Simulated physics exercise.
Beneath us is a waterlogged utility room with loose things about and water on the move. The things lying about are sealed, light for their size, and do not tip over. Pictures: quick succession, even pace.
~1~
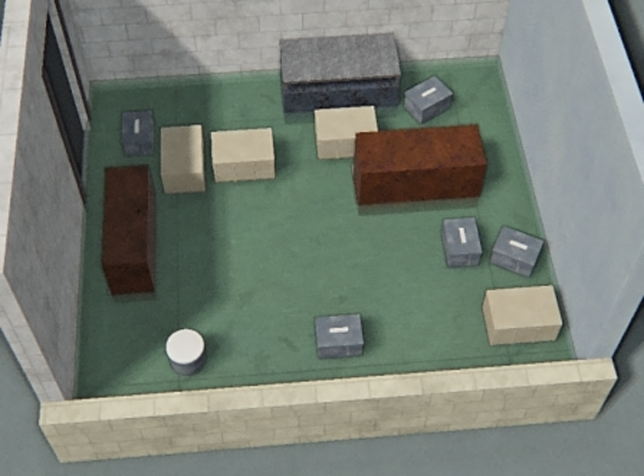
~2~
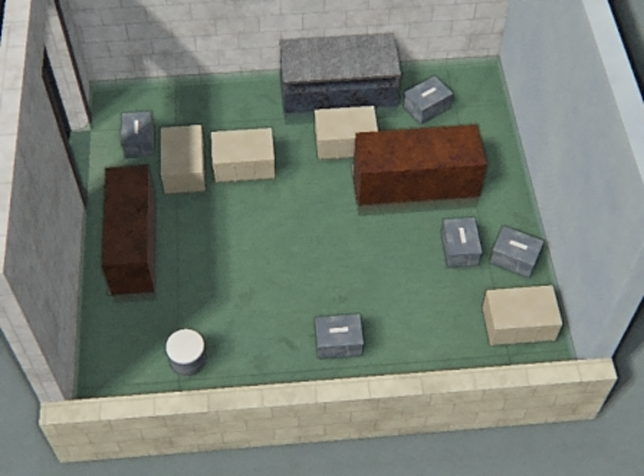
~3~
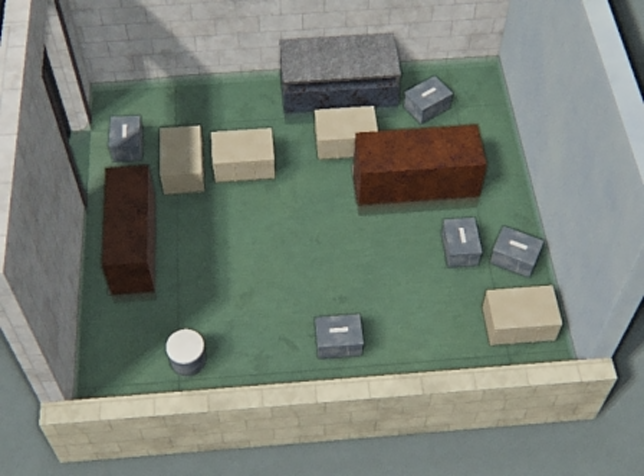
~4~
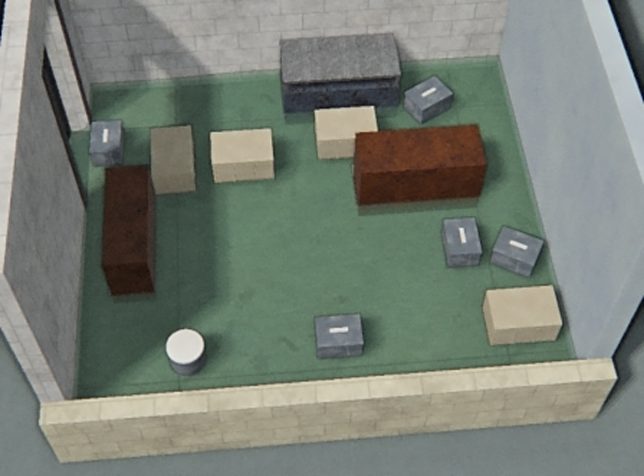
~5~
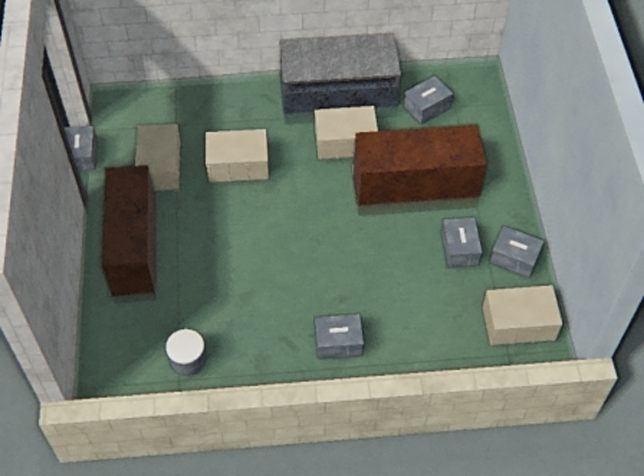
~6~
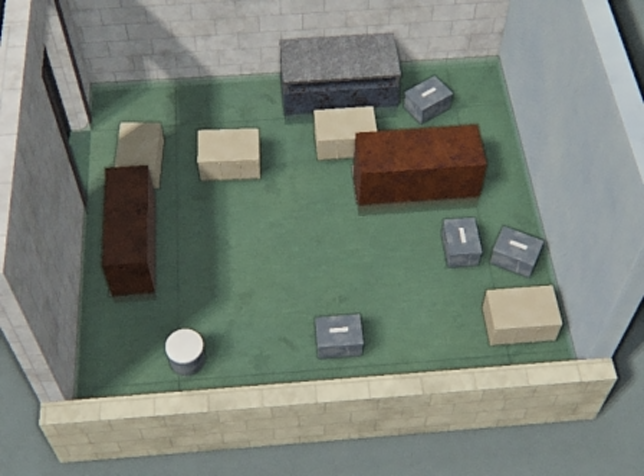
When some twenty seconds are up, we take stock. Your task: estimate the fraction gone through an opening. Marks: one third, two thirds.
Fraction: One third to two thirds.
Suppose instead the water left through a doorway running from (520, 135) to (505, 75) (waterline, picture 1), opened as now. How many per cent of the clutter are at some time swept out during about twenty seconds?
Share reached: 50 %.
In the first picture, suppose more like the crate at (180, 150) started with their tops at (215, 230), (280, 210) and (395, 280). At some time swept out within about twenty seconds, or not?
Going through them one by one: Escaped / escaped / remained.
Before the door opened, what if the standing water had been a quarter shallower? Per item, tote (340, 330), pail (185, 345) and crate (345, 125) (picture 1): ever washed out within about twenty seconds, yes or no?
Sequence: Not removed / not removed / removed.
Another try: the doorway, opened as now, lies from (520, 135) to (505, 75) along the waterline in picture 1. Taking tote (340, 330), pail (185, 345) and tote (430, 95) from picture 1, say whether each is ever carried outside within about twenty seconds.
The first never exits, the second never exits, the third exits.
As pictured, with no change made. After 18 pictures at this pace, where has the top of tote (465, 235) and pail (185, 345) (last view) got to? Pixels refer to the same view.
Near (421, 239) and (126, 320).
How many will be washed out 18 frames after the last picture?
Total: 3.
A moment on, 2 of 10 are out; 8 afloat.
Next, 3 of 10 are out; 7 afloat.
Later, 4 of 10 are out; 6 afloat.
In the end, 4 of 10 are out; 6 afloat.
